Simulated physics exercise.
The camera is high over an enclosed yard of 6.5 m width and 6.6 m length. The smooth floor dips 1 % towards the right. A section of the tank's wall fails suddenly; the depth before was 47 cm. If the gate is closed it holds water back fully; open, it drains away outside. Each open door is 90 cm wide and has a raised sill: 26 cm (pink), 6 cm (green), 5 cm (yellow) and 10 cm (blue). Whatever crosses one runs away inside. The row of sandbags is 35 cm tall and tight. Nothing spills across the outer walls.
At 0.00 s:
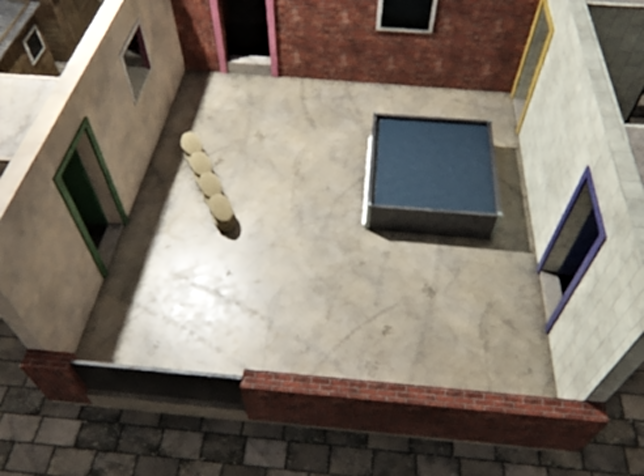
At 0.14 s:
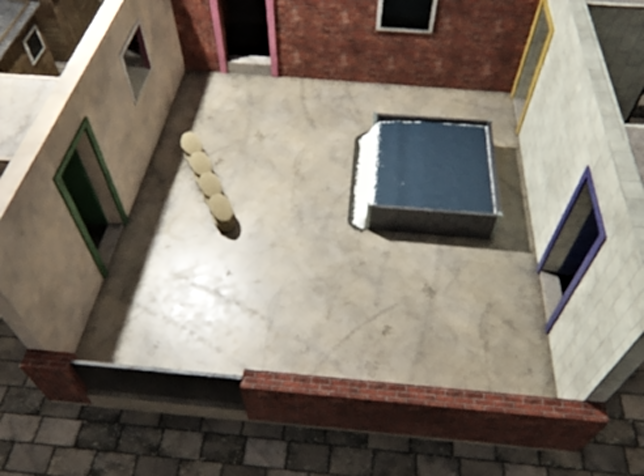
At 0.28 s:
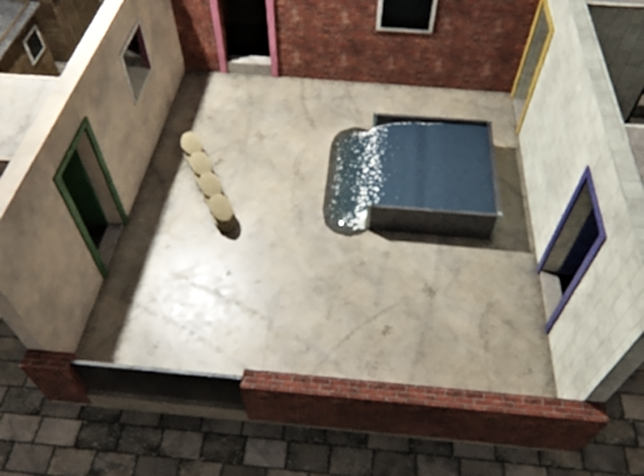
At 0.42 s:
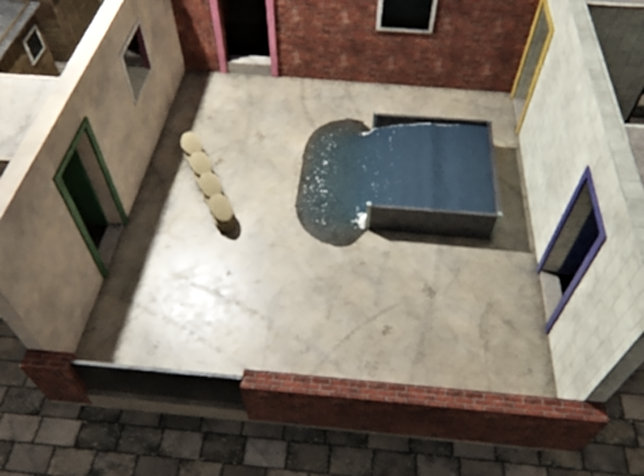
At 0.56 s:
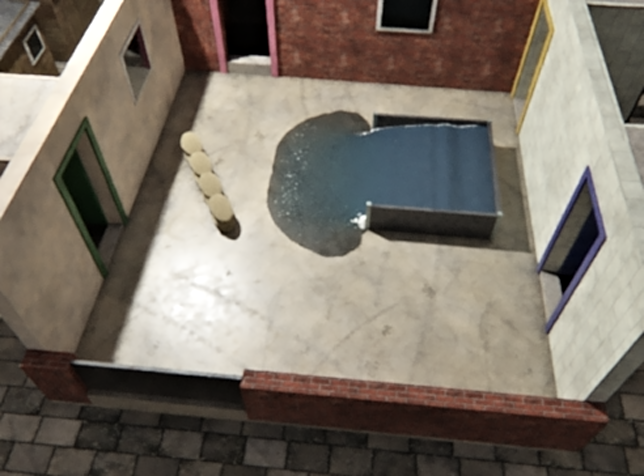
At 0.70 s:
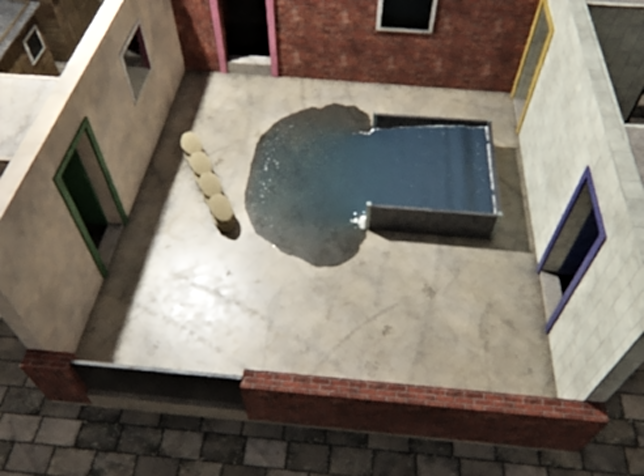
Dark blue water bursts from the left side of a grey rectangular tank and spreads leftward over the pale floor in a widening, rounded pool, white and glittering at first. The fixed view looks down from high above a walled yard with green, pink, yellow and purple doorways and a low brick front wall. Four pale round-topped posts stand untouched at left.
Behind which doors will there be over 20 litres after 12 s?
Door by door: At the pink door it stays under the limit; at the green door it does not reach the limit; at the yellow door it passes the limit; at the blue door it keeps below the limit.
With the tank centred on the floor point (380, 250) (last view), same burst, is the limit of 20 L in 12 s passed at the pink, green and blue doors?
Then: Pink not over, green over, blue below.
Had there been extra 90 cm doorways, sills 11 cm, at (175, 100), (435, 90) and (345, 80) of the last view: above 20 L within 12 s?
In that order: Past it, not over, not over.
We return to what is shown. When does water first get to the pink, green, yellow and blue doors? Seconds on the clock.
Pink 2.0 s, green 2.8 s, yellow 6.0 s, blue 8.5 s.
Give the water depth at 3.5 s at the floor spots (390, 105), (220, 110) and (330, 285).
About 0, 9 and 0 cm.
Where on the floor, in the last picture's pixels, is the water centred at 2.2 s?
Around (321, 172).
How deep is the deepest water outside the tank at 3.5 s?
Up to some 26 cm.
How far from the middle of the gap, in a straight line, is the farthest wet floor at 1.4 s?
Some 3.8 m out.
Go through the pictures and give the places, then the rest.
The tank at (432, 164) is whole and still, 47 cm deep, in the first frame.
Water pours out at (373, 173) and has run 1.1 m, to (365, 136); typically 9 cm deep outside, 47 cm at the tank's back, in the second frame.
The front is at (352, 131), 1.2 m from the gap at (372, 174); 1.3 m2 of floor is under water; 47 cm left at the back of the tank, in the third frame.
Water pours out at (372, 175) and has run 1.5 m, to (315, 232); typically 7 cm deep outside, 47 cm at the tank's back, in the fourth frame.
Water pours out at (372, 175) and has run 1.8 m, to (279, 220); typically 6 cm deep outside, 47 cm at the tank's back, in the fifth frame.
The front is at (285, 121), 2.1 m from the gap at (372, 175); 5.2 m2 of floor is under water; 44 cm left at the back of the tank, in the sixth frame.
After 1.4 s water covers 25 % of the floor and is deepest (26 cm) near (220, 176); pink door not reached, green door not reached, yellow door not reached, blue door not reached.
After 2.2 s water covers 35 % of the floor and is deepest (26 cm) near (226, 193); pink door 8 cm at the sill, 0 L in, green door not reached, yellow door not reached, blue door not reached.
After 3.5 s water covers 50 % of the floor and is deepest (26 cm) near (203, 74); pink door 22 cm at the sill, 0 L in, green door 3 cm at the sill, 0 L in, yellow door not reached, blue door not reached.
After 7.0 s water covers 80 % of the floor and is deepest (14 cm) near (511, 134); pink door 7 cm at the sill, 0 L in, green door 5 cm at the sill, 2 L in, yellow door 13 cm at the sill, 19 L in, blue door not reached.
After 12.0 s water covers 95 % of the floor and is deepest (11 cm) near (551, 423); pink door 2 cm at the sill, 0 L in, green door 2 cm at the sill, 3 L in, yellow door 9 cm at the sill, 119 L in, blue door 8 cm at the sill, 0 L in.
